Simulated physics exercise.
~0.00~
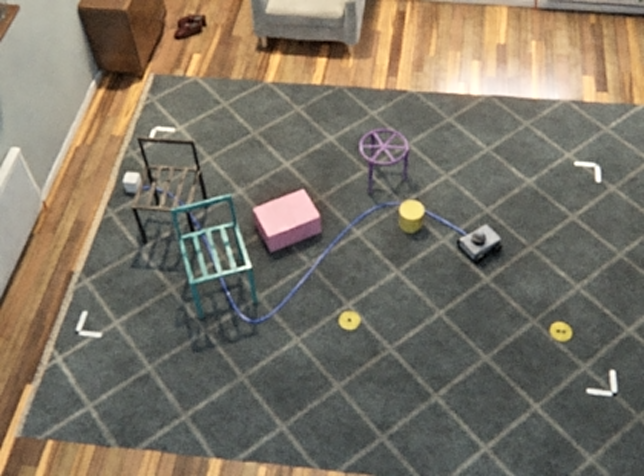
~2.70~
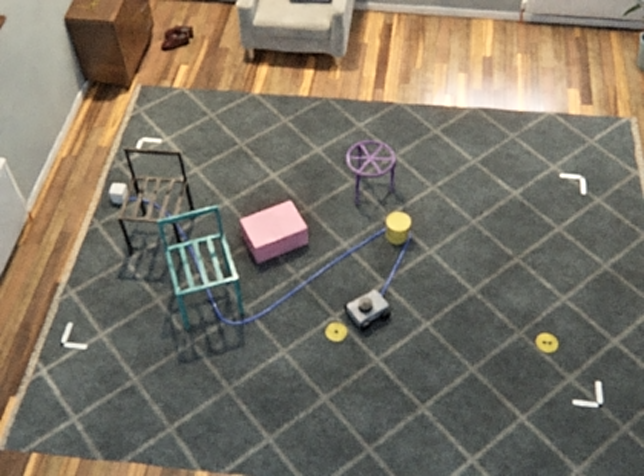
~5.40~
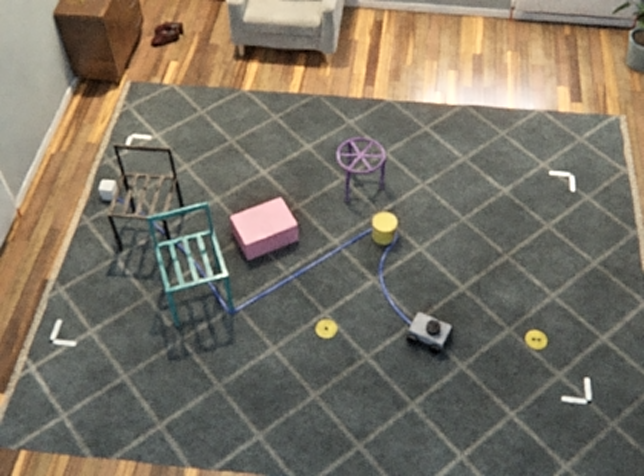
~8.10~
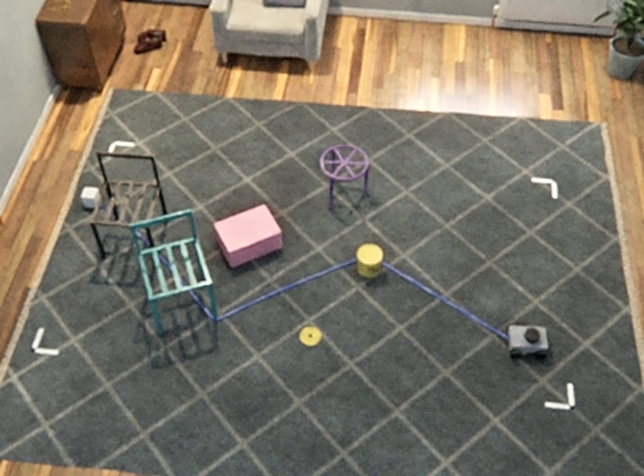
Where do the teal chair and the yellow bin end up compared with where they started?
The teal chair is still in its original place on the rug. The yellow bin has left its spot and sits a little lower down the rug, against the blue lead.
